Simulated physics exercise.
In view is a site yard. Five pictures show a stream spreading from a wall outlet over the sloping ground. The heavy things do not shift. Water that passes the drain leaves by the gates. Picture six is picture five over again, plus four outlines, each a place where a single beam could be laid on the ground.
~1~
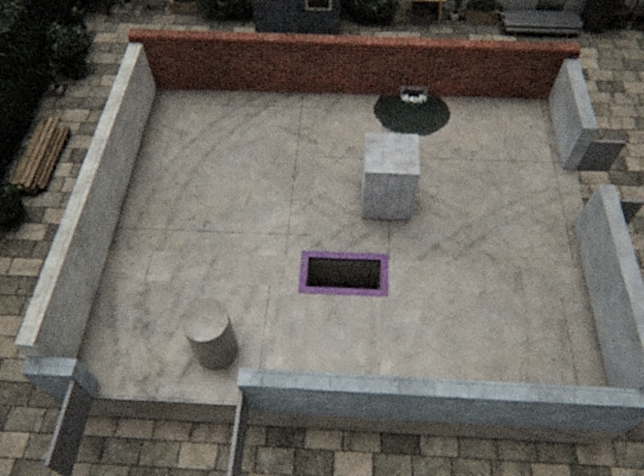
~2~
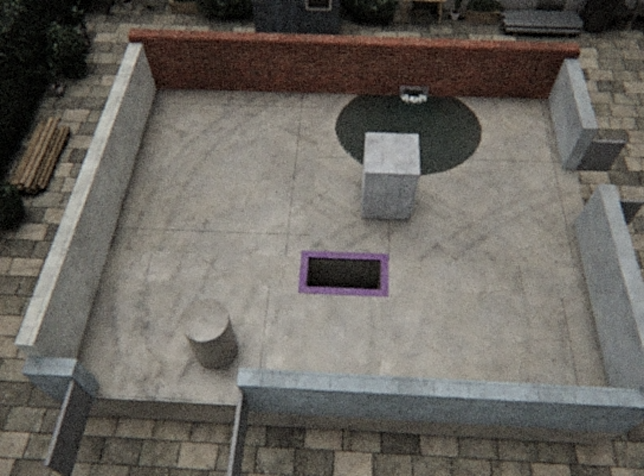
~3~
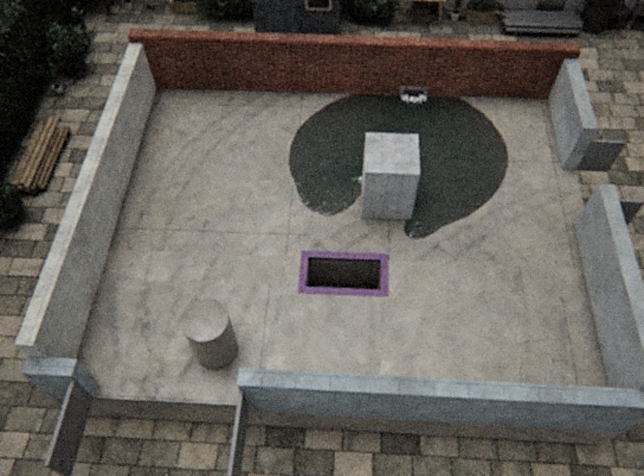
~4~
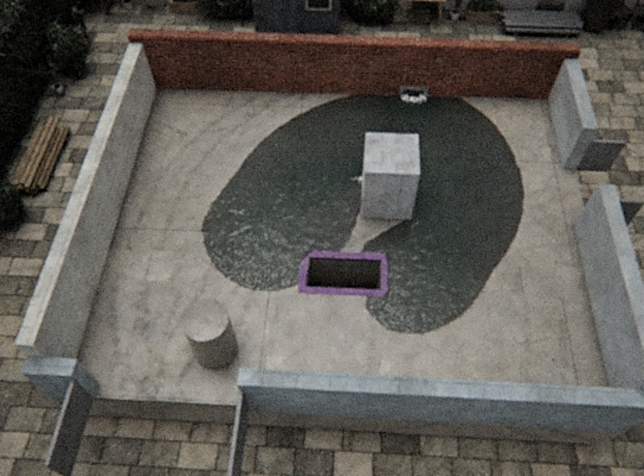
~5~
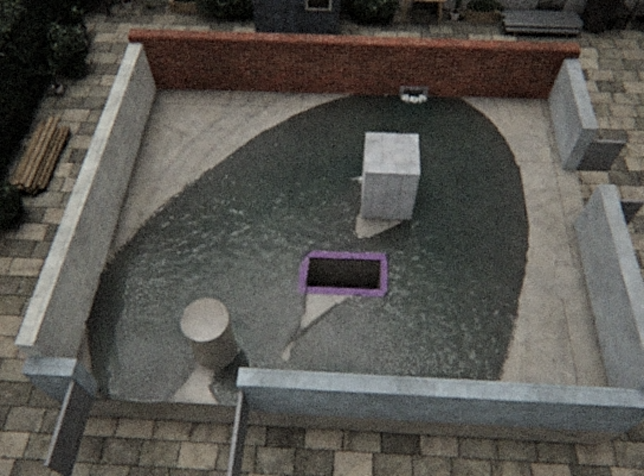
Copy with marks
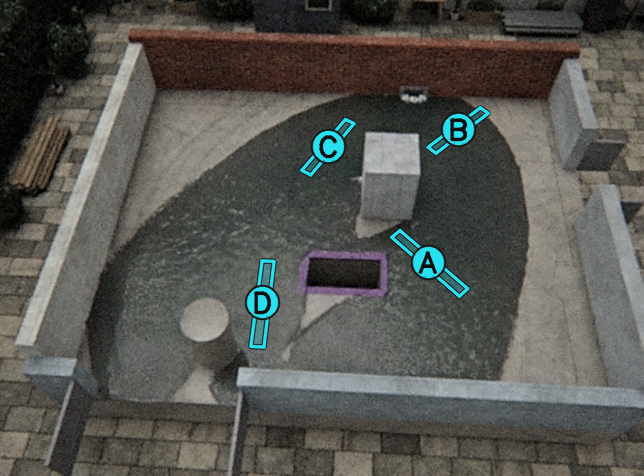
In a walled yard, dark water spread from an outlet by the red brick back wall, flowed around a pale block, reached the purple-edged opening, and then covered much of the floor around a short round pillar.
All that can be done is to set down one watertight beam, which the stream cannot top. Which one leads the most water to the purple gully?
Choose C.
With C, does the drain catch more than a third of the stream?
No.
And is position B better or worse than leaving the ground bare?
Position B is worse.
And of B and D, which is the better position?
D it is.
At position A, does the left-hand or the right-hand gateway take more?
More leaves on the left.
On the marked copy, A from (395, 233) to (463, 292); B from (431, 150) to (484, 110); C from (306, 172) to (349, 121); D from (257, 346) to (268, 261).
For position A, about 11 % of the stream runs into the purple gully, about 89 % out by the gates.
For position B, about 8 % of the stream runs into the purple gully, about 92 % out by the gates.
For position C, about 17 % of the stream runs into the purple gully, about 83 % out by the gates.
For position D, about 12 % of the stream runs into the purple gully, about 88 % out by the gates.
